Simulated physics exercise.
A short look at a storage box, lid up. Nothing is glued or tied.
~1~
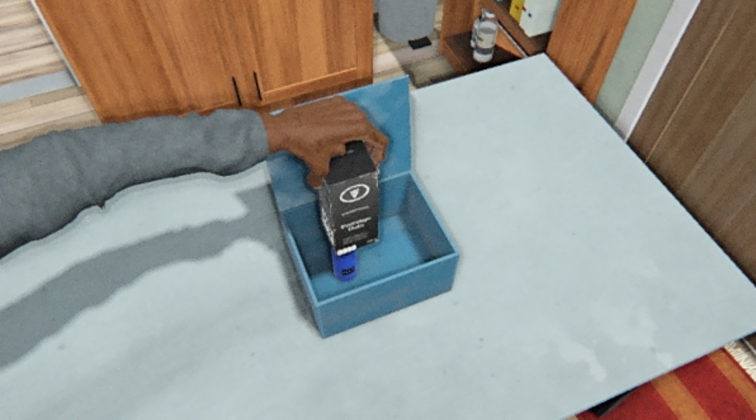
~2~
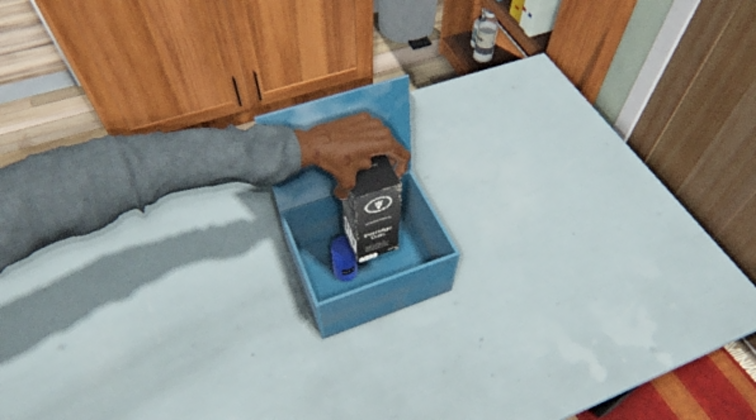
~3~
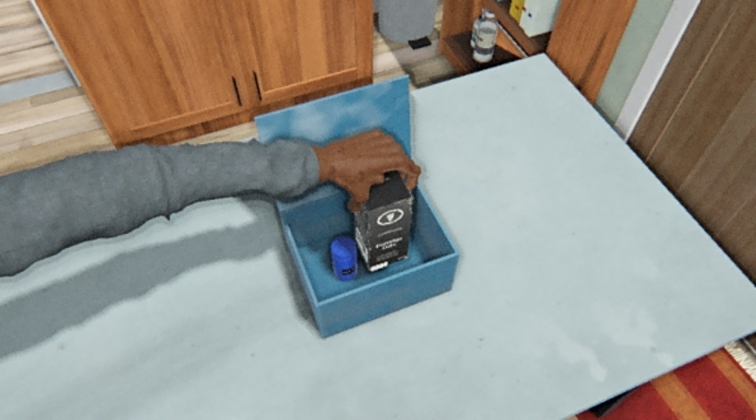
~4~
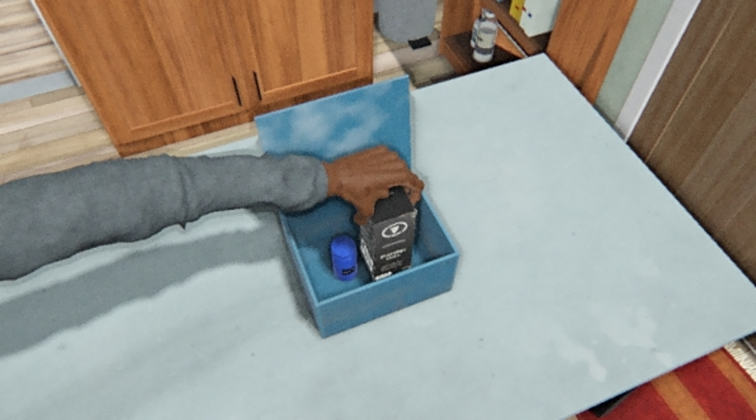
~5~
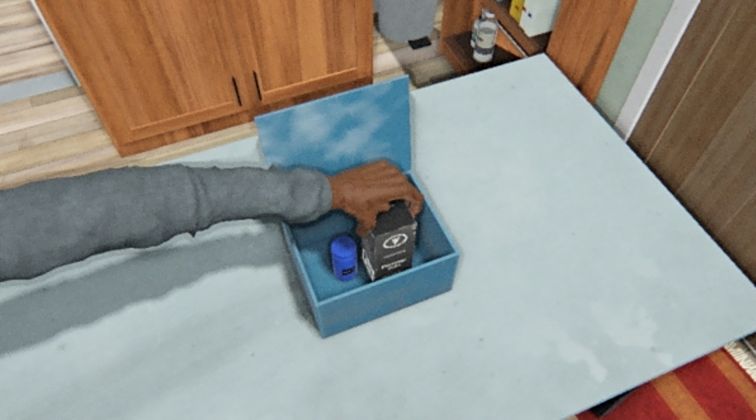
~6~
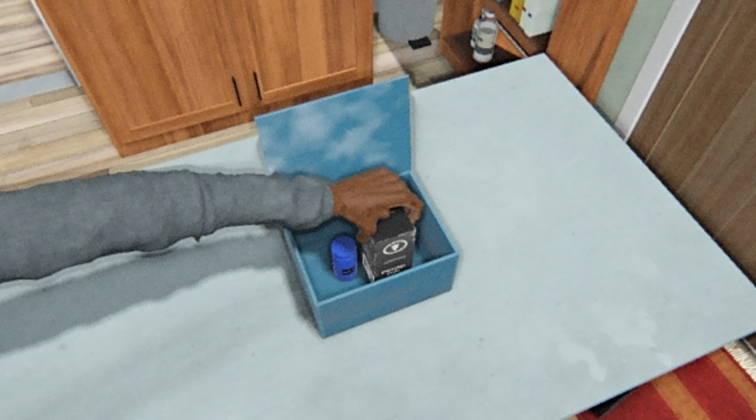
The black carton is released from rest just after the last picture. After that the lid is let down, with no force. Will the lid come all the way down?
Here the lid stays ajar.
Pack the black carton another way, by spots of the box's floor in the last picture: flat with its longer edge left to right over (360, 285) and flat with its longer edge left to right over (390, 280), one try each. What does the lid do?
First, it closes; second, it closes.
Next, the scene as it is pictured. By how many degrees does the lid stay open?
Some 30° above the rim.
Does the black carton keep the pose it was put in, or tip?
It keeps its pose.
Then, 1.40 s on from there, lid 78° above the rim.
Then, 1.70 s on from there, lid 48° above the rim.
In the end, lid 31° above the rim; both unmoved. At the end, from the last picture's camera, black carton near (387, 248).
